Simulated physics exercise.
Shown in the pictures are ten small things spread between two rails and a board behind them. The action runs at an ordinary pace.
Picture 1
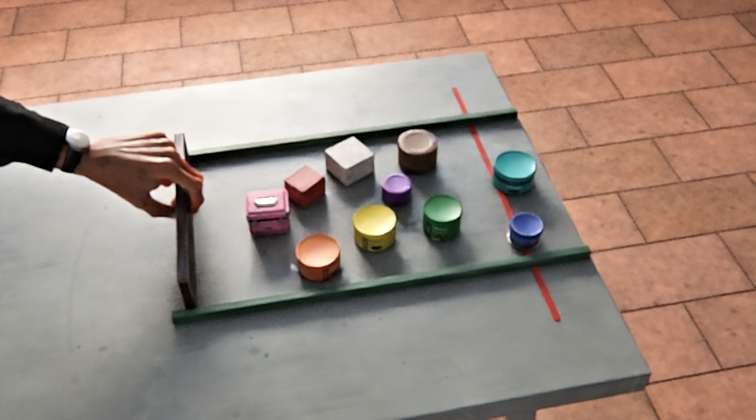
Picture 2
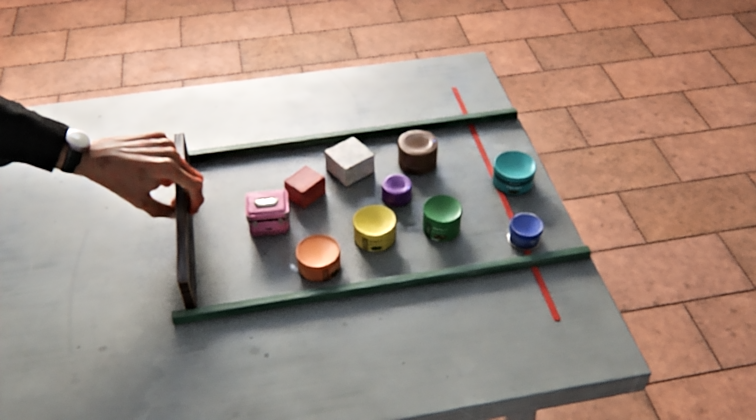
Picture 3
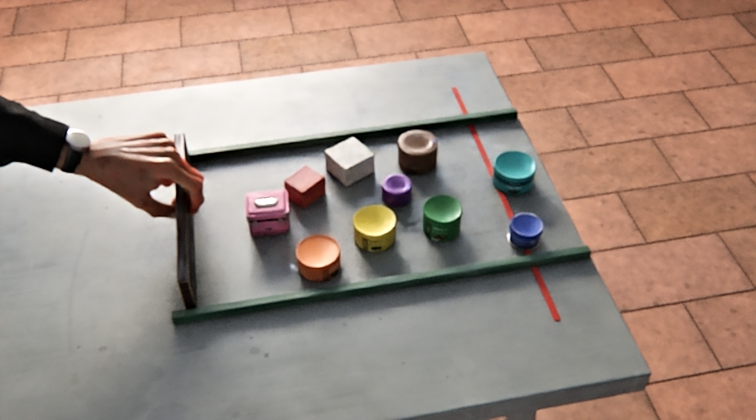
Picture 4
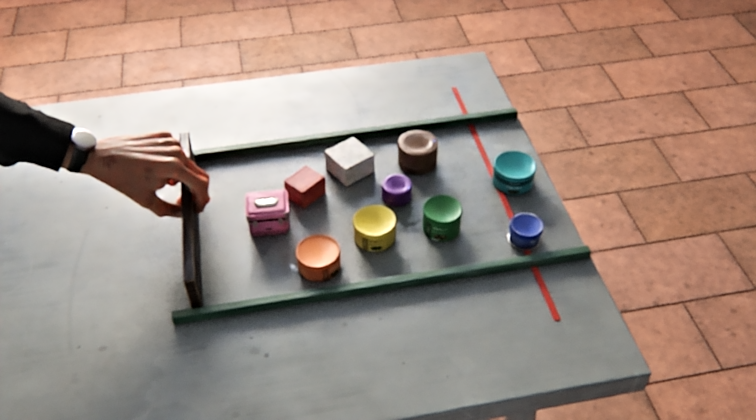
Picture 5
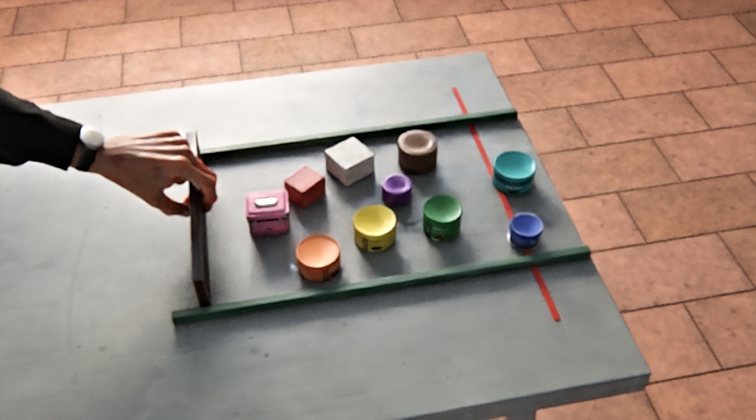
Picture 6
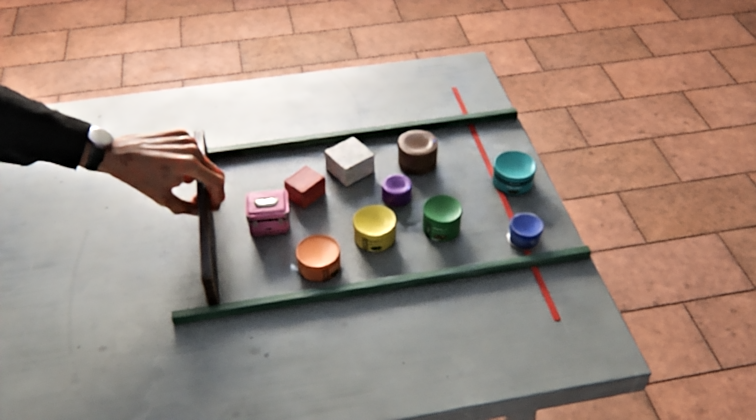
To begin with, a hand rests on a dark upright board at the left of a grey table, with ten small colourful items between two green rails. The hand then slides the board a short way right, toward the pink container, while the items all stay where they are.
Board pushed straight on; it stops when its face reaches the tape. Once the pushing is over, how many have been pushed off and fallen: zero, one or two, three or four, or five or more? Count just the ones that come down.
One or two have.
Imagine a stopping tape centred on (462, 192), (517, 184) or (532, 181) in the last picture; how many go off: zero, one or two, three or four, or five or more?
No fall at all; at least five; more than four.
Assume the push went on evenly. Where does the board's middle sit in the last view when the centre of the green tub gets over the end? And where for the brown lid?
I'd put it close to (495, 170), and close to (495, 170) for the other one.
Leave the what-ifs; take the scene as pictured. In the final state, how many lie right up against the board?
Well, it touches 5.
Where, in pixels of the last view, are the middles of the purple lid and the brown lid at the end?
I'd put one close to (546, 167) and the other close to (534, 134).
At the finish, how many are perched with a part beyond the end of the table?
Things overhanging at the end: 4.
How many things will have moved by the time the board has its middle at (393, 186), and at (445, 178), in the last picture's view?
So far 8, and 10 at the second.
Soon after, none off yet; turquoise tub at rest near (514, 173); blue tin at rest near (525, 232); green tub at rest near (442, 218).
At rest, the number that fall off is one or two; fallen, turquoise tub.
